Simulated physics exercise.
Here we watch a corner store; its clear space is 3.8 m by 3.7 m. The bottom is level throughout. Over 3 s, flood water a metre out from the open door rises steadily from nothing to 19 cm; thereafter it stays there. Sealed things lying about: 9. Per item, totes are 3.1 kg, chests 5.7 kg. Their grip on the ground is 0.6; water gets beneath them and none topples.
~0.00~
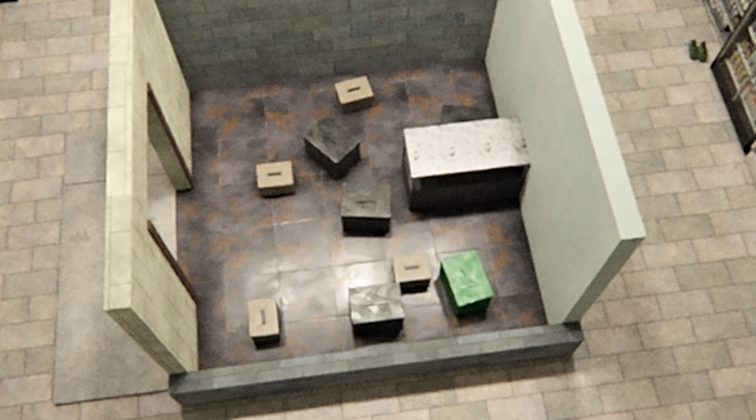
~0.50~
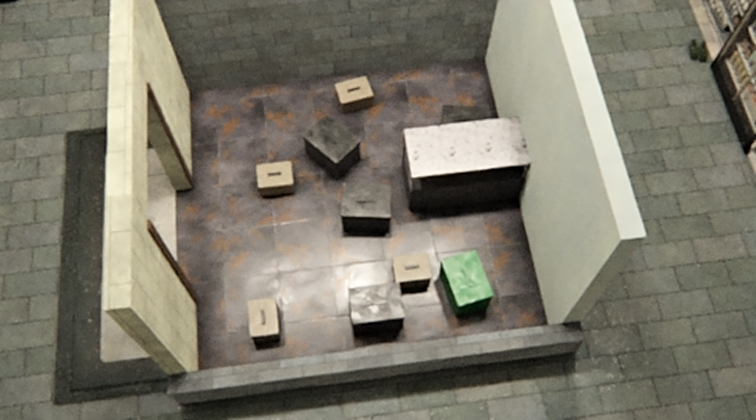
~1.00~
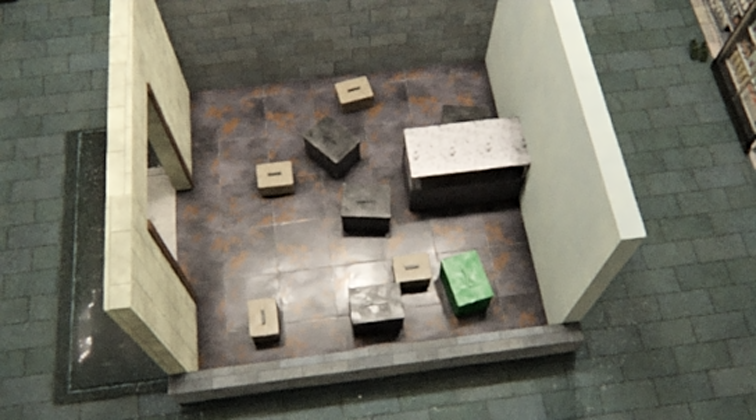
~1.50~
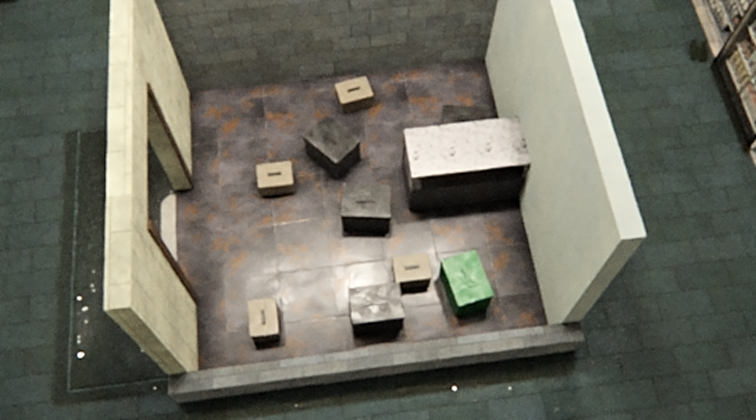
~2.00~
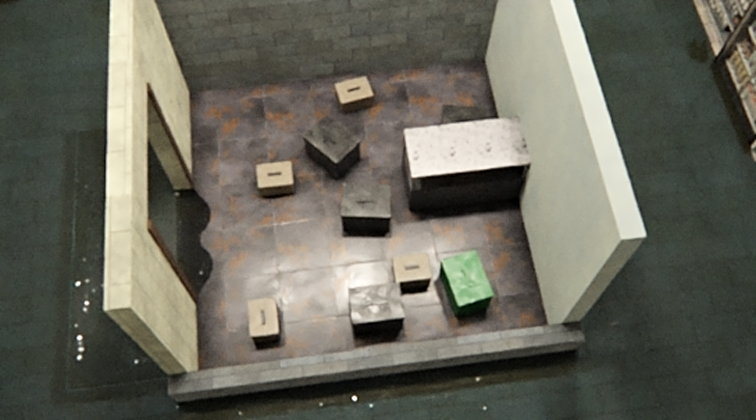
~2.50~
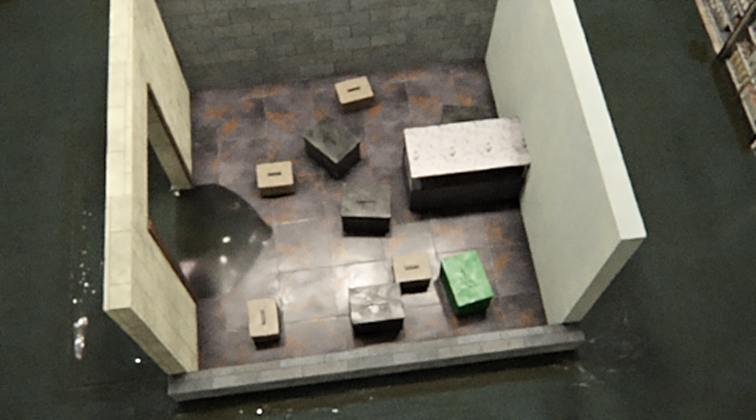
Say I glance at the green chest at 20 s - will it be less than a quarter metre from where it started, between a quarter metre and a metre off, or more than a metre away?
You'll find it between a quarter metre and a metre off.
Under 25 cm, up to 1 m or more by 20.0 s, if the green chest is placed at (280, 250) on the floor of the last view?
So it journeys a long way.
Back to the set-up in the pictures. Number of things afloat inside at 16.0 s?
At that moment it comes to 9.
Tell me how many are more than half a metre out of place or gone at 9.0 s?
By then the count is 8.
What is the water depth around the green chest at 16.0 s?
I'd put it at about 19 cm.
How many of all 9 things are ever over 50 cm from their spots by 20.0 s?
The total is 9.
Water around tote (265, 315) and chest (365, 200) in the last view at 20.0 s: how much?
13 and 19 cm.
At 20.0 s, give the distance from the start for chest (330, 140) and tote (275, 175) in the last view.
150 cm, 40 cm.
After 4.0 s the green chest is near (467, 277), 0.0 m from its start, aground; 0 afloat.
After 9.0 s the green chest is near (533, 292), 0.7 m from its start, afloat; 9 afloat.
After 16.0 s the green chest is near (516, 274), 0.5 m from its start, afloat; 9 afloat.
After 20.0 s the green chest is near (486, 229), 0.5 m from its start, afloat; 9 afloat.
